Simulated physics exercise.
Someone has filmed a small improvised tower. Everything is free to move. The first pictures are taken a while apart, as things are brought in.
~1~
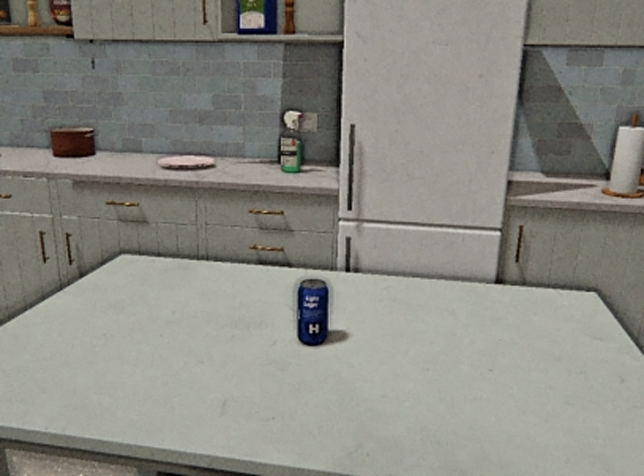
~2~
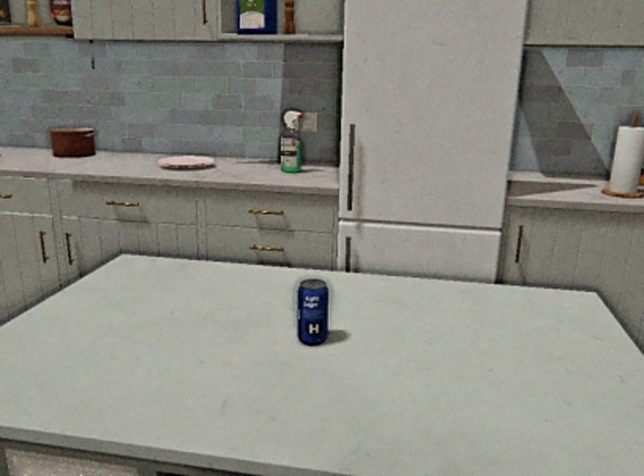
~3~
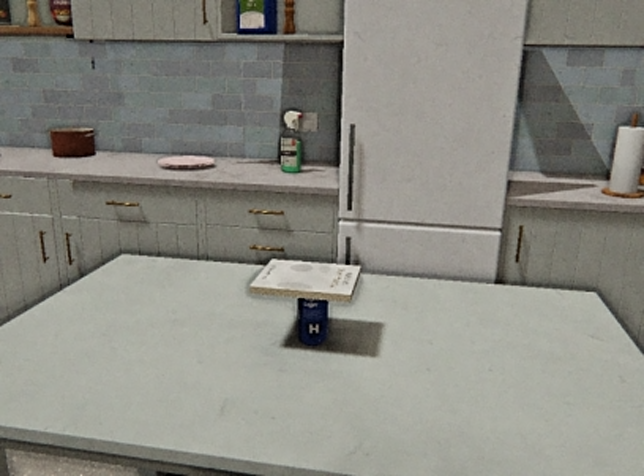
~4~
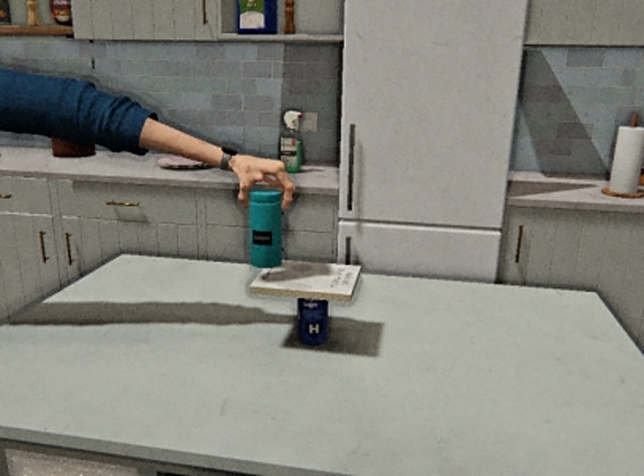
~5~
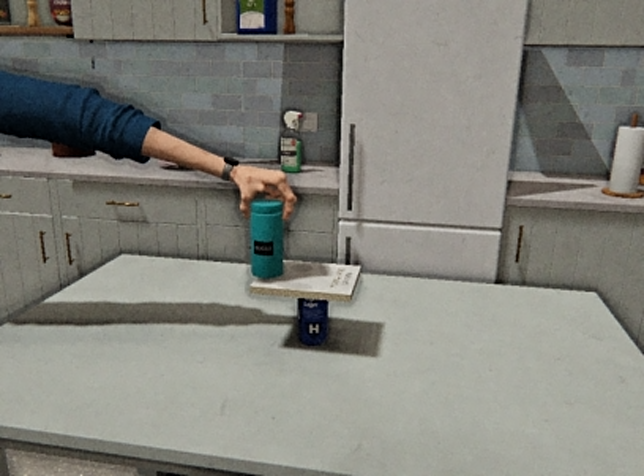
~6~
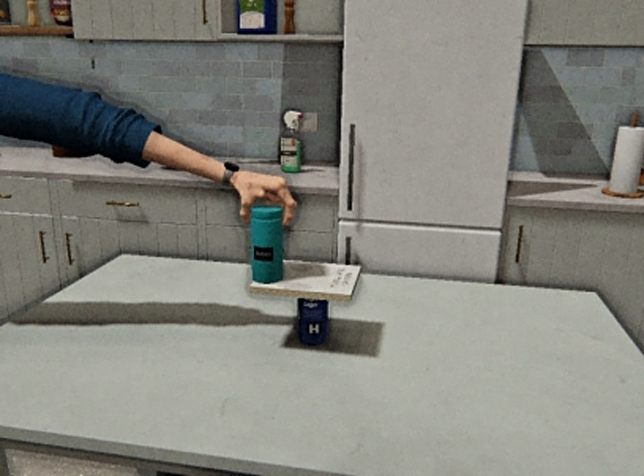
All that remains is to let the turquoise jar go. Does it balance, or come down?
It loses its balance.
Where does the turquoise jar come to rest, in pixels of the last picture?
Around (225, 335).
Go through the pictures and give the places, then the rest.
In the first picture, the last thing is not in view yet.
In the second picture, the last thing is not in view yet.
In the third picture, the last thing is not in view yet; white book (308, 279).
The fourth picture shows coming down; turquoise jar (266, 228); white book (308, 279).
The fifth picture shows coming down; turquoise jar (267, 238); white book (308, 279).
The sixth picture shows in place under the hand; turquoise jar (267, 244); white book (308, 279).
Then, 0.40 s on from there, turquoise jar now fallen; white book turned 58° from how it was put.
Then, 0.60 s on from there, white book now fallen.
In the end, fallen, turquoise jar and white book; blue can unmoved. At the end, from the last picture's camera, turquoise jar near (225, 335). The stack comes apart.
